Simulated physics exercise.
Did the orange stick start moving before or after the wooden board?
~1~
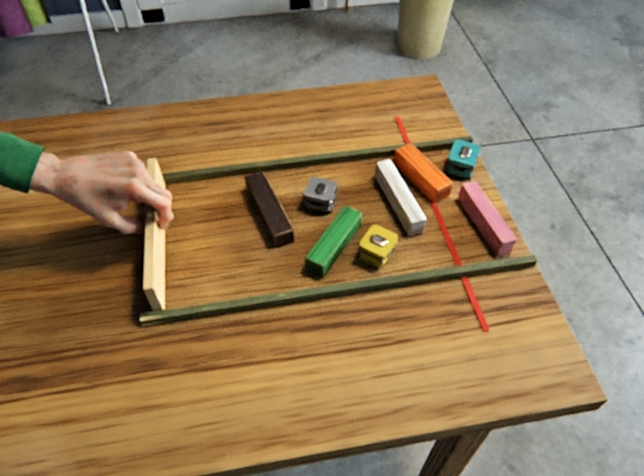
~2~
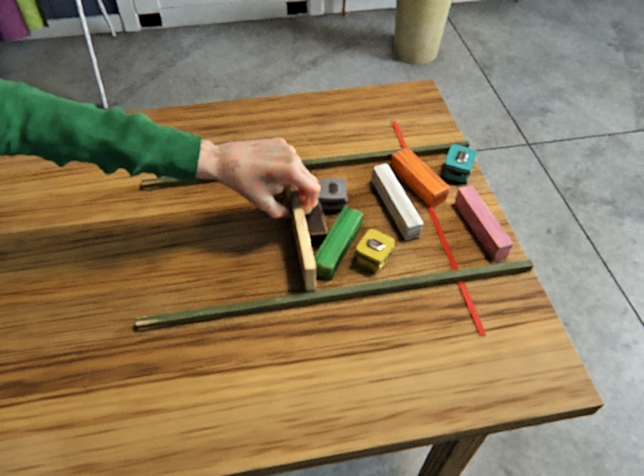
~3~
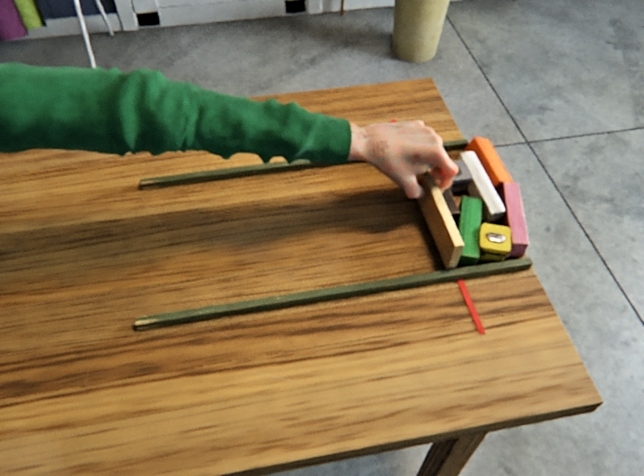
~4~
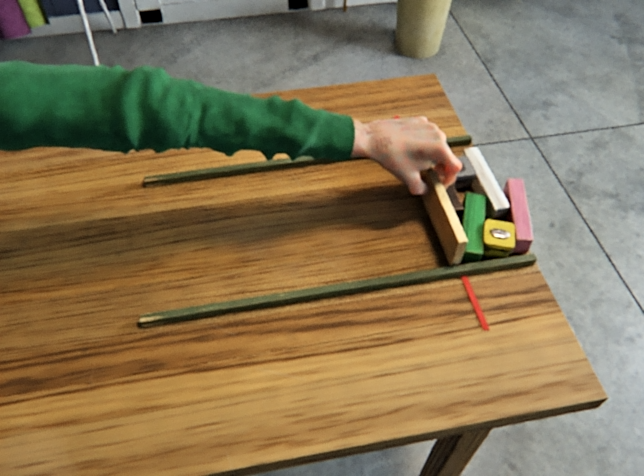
The orange stick started moving after the board. The board was already sliding to the right while the orange stick still lay in its place.
